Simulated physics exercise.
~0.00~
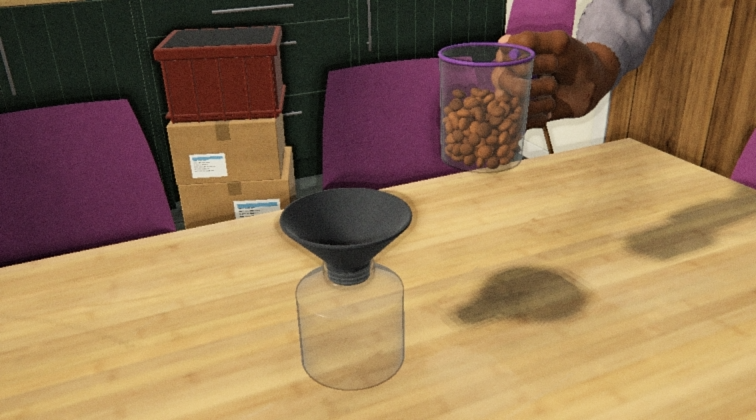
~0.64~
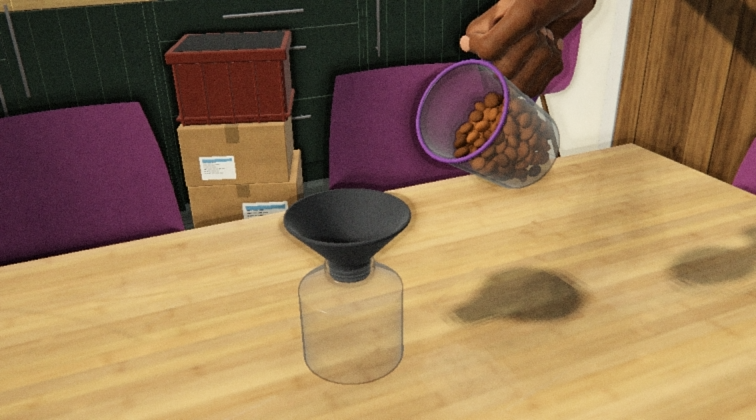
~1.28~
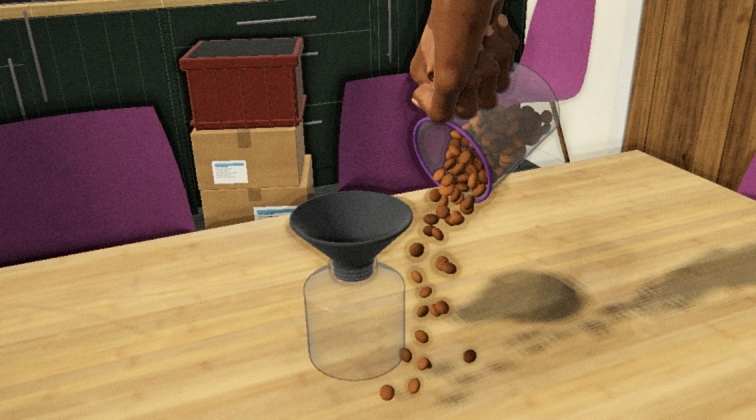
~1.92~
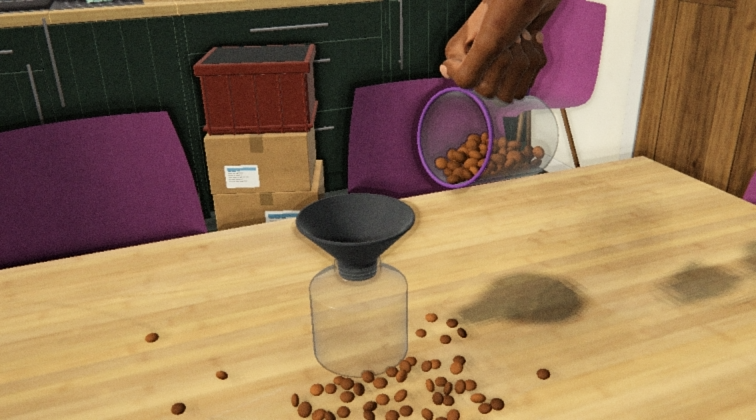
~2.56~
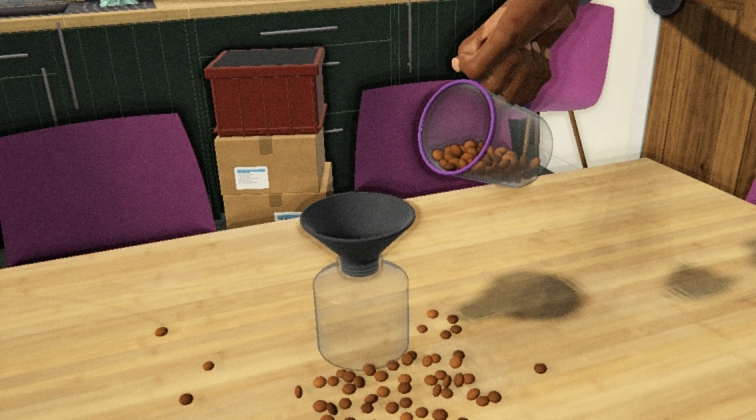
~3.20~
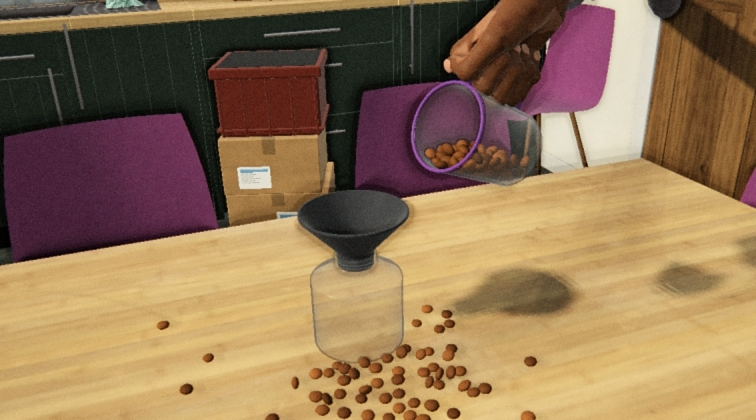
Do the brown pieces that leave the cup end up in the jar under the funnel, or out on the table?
They end up out on the table around the jar, which stays empty. The rest of the pieces remain in the tilted cup.
